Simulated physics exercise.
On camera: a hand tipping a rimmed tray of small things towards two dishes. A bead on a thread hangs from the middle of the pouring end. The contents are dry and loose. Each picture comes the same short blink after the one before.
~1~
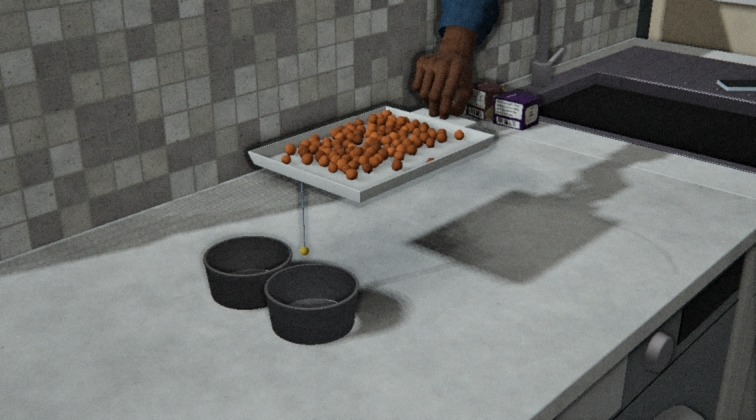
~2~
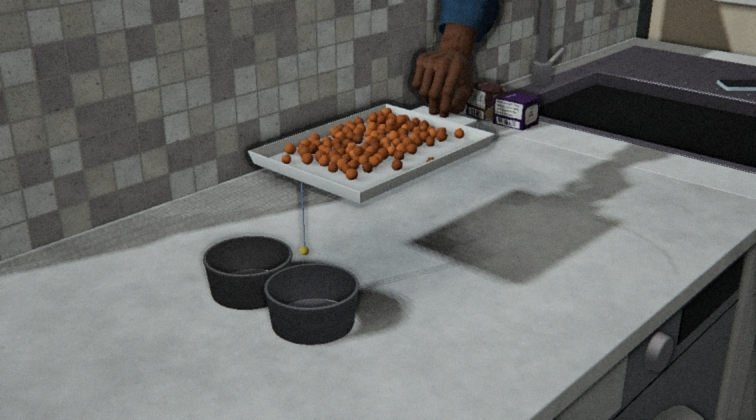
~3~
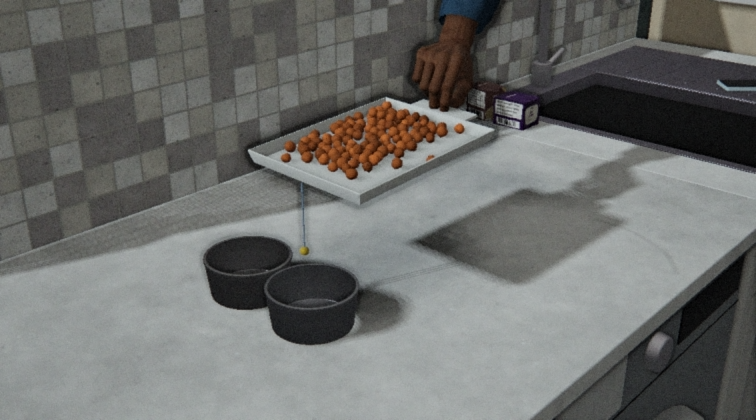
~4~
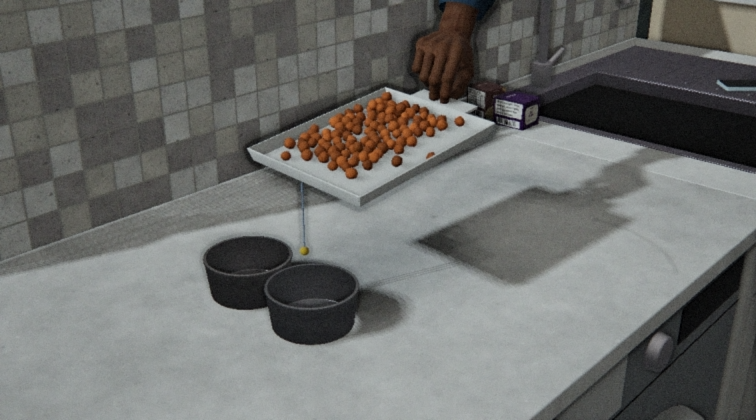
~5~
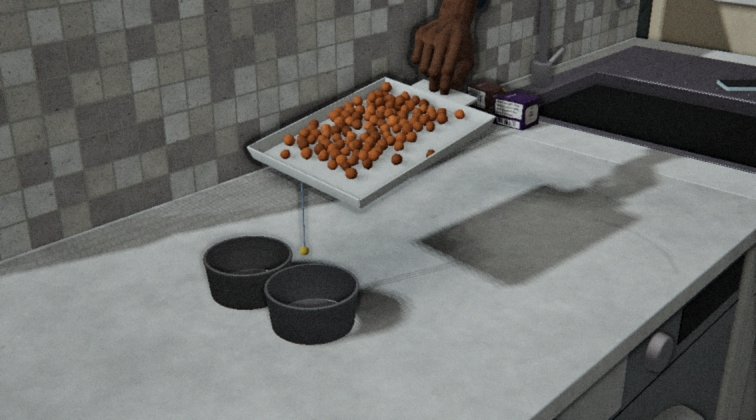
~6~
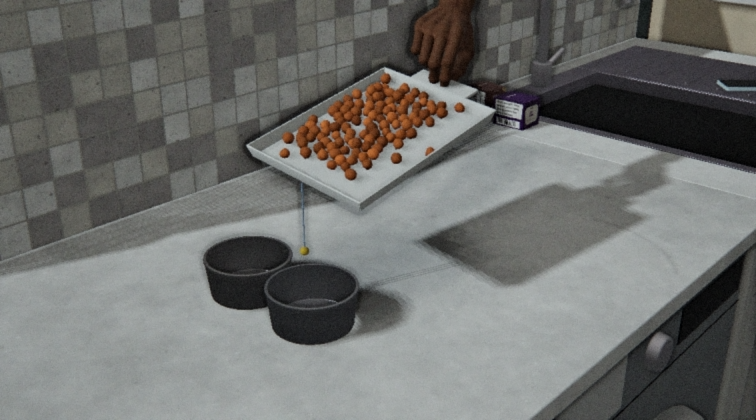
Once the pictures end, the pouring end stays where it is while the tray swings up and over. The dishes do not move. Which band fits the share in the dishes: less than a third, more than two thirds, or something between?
In the dishes lies from one third to two thirds of it.
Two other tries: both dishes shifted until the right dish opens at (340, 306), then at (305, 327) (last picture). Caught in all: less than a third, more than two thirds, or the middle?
One: More than two thirds. Two: Below one third.
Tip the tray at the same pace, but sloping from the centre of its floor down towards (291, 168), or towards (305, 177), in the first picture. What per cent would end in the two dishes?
First some 90, then 80 per cent.
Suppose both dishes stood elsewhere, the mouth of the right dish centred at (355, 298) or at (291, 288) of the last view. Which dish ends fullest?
At the first place the dish on the right, at the second the right-hand dish.
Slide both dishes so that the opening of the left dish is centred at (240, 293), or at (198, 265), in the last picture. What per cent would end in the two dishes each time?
About 0 and 10 per cent.
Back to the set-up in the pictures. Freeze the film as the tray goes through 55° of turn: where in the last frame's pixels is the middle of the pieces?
Around (351, 159).
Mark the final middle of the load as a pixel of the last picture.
At about (329, 321).
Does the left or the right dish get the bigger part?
It is the dish on the right.
Soon, tray tipped steeply; nearly all on the tray; a stray few in the right dish; a stray few outside both; a stray few in the air.
A while on, tray tipped right over; a small part on the tray; about half in the right dish; about a third outside both; a small part in the air.
Towards the end, tray tipped past a quarter turn; about half in the right dish; about half outside both.
Finally, tray tipped past a quarter turn; about half in the right dish; none in the left dish; about half outside both.
